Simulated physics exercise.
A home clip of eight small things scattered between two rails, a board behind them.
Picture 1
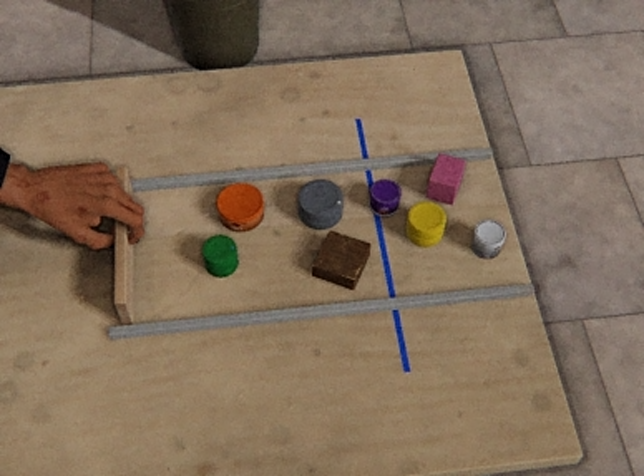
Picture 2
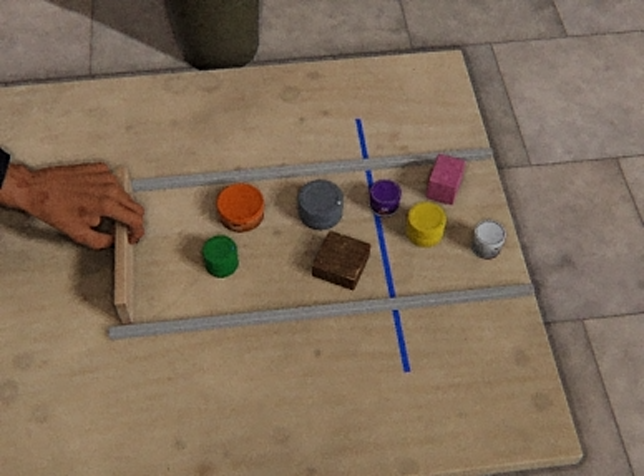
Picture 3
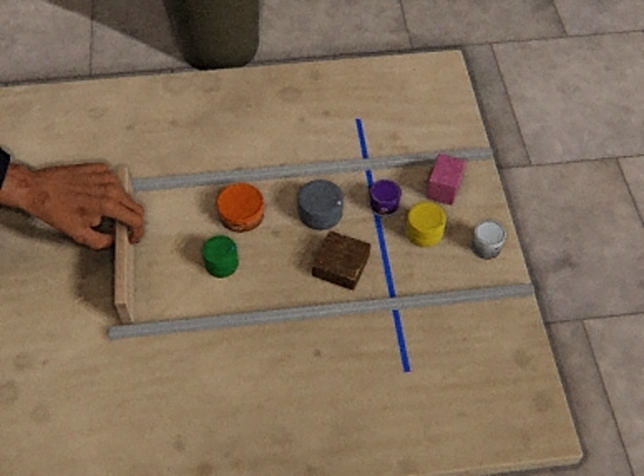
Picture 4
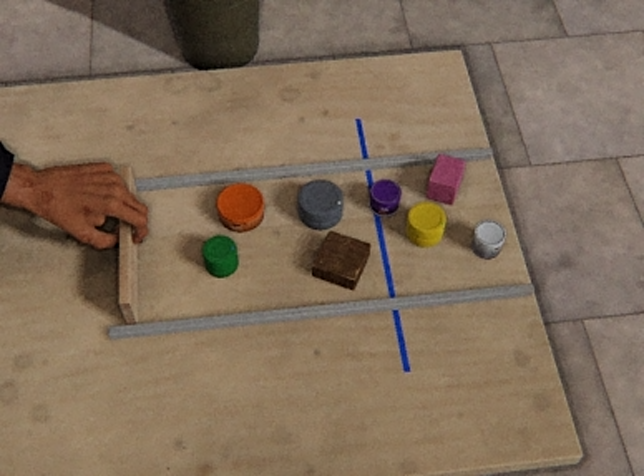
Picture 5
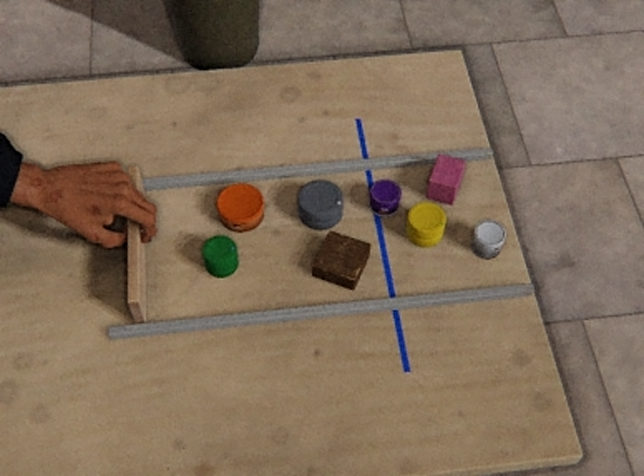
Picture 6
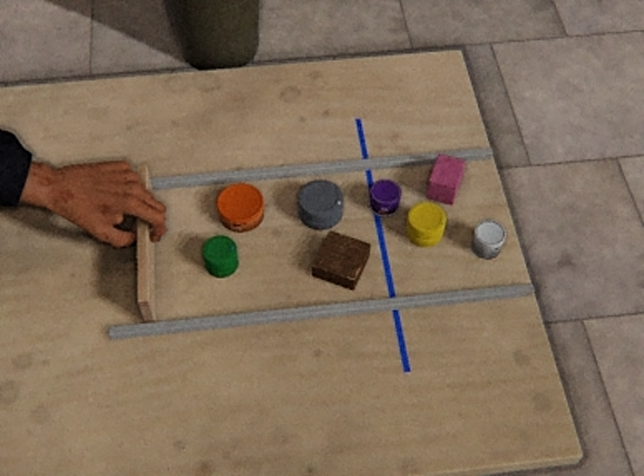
On a pale wooden tabletop, eight small objects, including an orange tub, a brown block and a pink block, sit scattered between two grey rails crossed by blue tape. A hand at the left holds an upright board still, then slides it slightly right, toward the objects, which stay in place untouched.
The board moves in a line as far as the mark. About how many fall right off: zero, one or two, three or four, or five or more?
As it turns out, the number that fall off is zero.
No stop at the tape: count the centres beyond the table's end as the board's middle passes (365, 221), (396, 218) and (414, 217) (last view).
Place by place, 0, 0 and 0.
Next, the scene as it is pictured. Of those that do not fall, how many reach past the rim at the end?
Overhanging: 0.
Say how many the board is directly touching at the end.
In contact: 3.
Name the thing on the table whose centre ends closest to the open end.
Foremost is the white pot.
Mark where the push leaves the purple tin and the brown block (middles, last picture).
The purple tin at (470, 207), the brown block at (420, 267).
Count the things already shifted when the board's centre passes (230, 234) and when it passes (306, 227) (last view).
By then 2, and 5.
Early on, none off yet; white pot at rest near (488, 240); pink block at rest near (446, 180); yellow lid at rest near (426, 225).
Finally, the number that fall off is zero.
